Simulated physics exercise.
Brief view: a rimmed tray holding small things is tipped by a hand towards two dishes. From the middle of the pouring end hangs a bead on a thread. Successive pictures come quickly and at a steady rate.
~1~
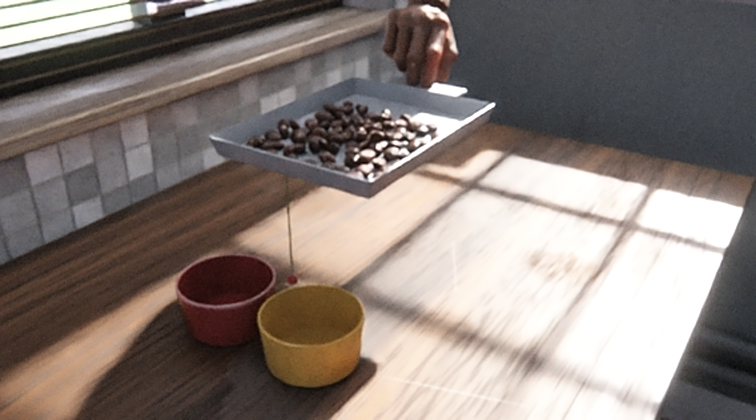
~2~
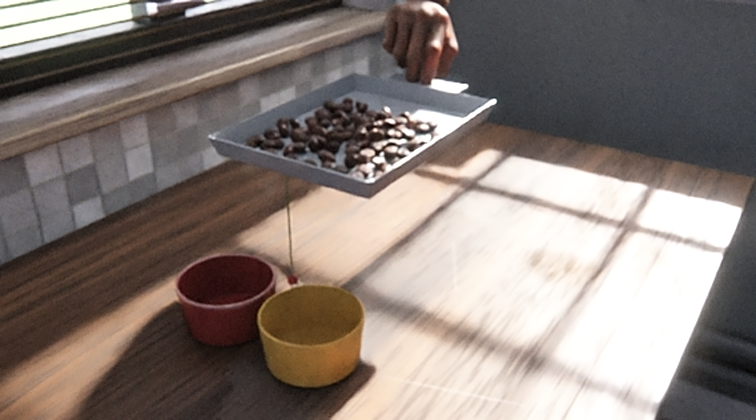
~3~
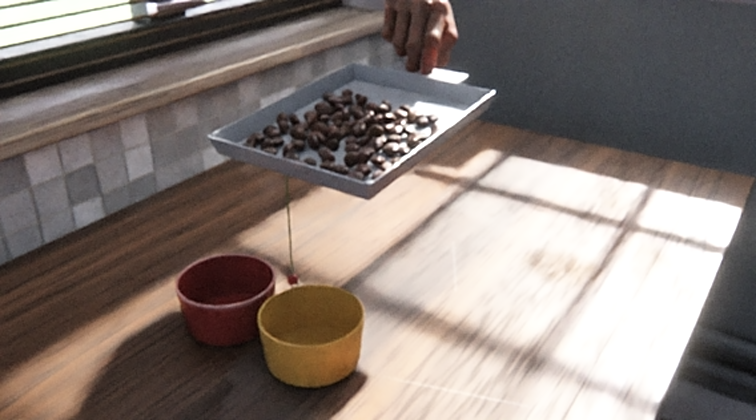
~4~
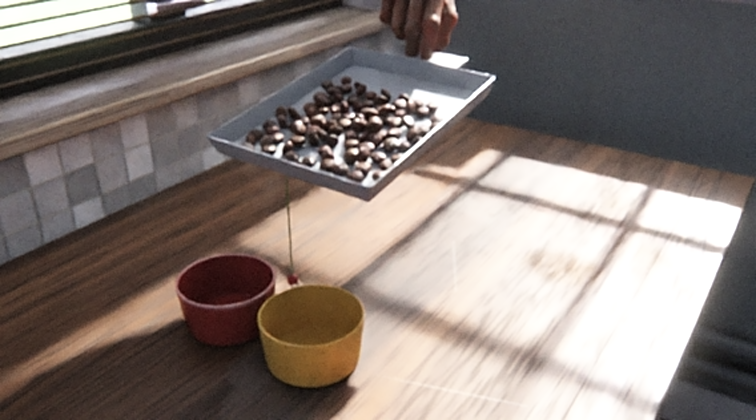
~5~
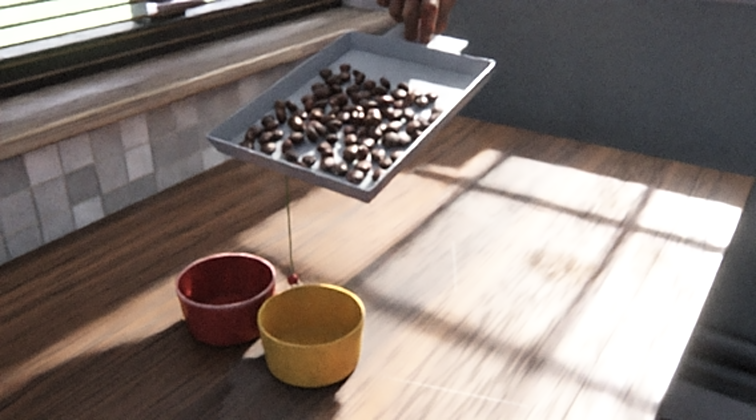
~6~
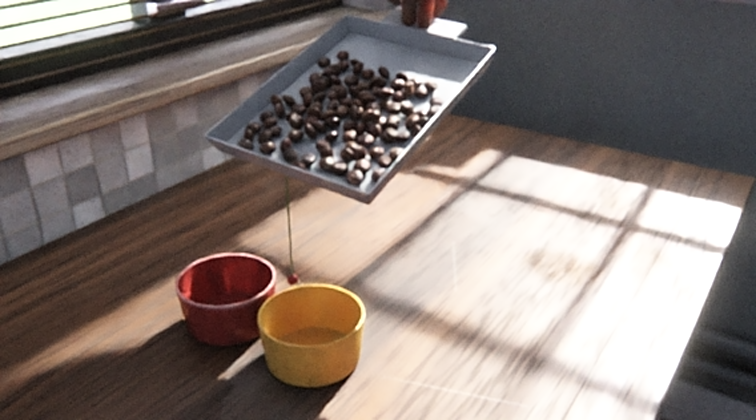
In this clip, a hand raises the far end of a gray rimmed tray of small dark brown pieces, gradually tilting it toward the viewer above a red dish and a yellow dish, while the pieces stay bunched on the tray.
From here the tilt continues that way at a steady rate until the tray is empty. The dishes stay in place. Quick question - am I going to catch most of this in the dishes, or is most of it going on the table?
Most likely the lost part will be the majority.
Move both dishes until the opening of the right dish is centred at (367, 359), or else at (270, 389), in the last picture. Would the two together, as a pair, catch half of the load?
Well, a majority share the first time and a minority share the next.
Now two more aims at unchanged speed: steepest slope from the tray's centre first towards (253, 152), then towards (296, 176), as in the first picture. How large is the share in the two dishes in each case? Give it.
The first try yields 90 percent and the second 40 percent.
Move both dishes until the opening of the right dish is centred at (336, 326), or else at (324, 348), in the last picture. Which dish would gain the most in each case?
Result, try one: The dish further right; try two: The dish further right.
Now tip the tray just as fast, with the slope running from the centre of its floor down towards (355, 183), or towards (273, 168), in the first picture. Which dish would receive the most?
Going by the two slopes in order, it's the right-side one and then the left-side one.
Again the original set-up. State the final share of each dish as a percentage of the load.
In the left dish 0 per cent comes to rest, in the right dish 30 per cent.
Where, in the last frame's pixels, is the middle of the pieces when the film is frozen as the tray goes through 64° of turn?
Around (313, 132).
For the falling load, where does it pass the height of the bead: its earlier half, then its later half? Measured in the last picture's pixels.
Earlier portion about (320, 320); later portion about (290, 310).
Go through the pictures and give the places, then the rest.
The first picture shows corners of the pouring end at (217, 136) and (369, 178), level; middle of the load at (357, 138), flat chocolate drops; left dish at (193, 320); right dish at (279, 360); bead on its thread at (293, 280).
The second picture shows corners of the pouring end at (217, 136) and (369, 178), level; middle of the load at (357, 137).
The third picture shows corners of the pouring end at (216, 135) and (368, 180), tipped barely, lowest at the right corner; middle of the load at (357, 132).
The fourth picture shows corners of the pouring end at (215, 134) and (367, 182), tipped a little, lowest at the right corner; middle of the load at (356, 126).
The fifth picture shows corners of the pouring end at (214, 134) and (367, 185), tipped a little, lowest at the right corner; middle of the load at (355, 119).
The sixth picture shows corners of the pouring end at (213, 134) and (366, 188), tipped clearly, lowest at the right corner; middle of the load at (354, 113); left dish at (193, 320); right dish at (279, 360).
Soon after the last picture, tray tipped steeply; all on the tray.
A little later, tray tipped past a quarter turn; a small part on the tray; about a quarter in the right dish; a stray few in the left dish; about half outside both; about a quarter in the air.
Later still, tray tipped past a quarter turn; about a third in the right dish; a stray few in the left dish; about two thirds outside both.
At rest, tray tipped past a quarter turn; about a third in the right dish; a stray few in the left dish; about two thirds outside both.
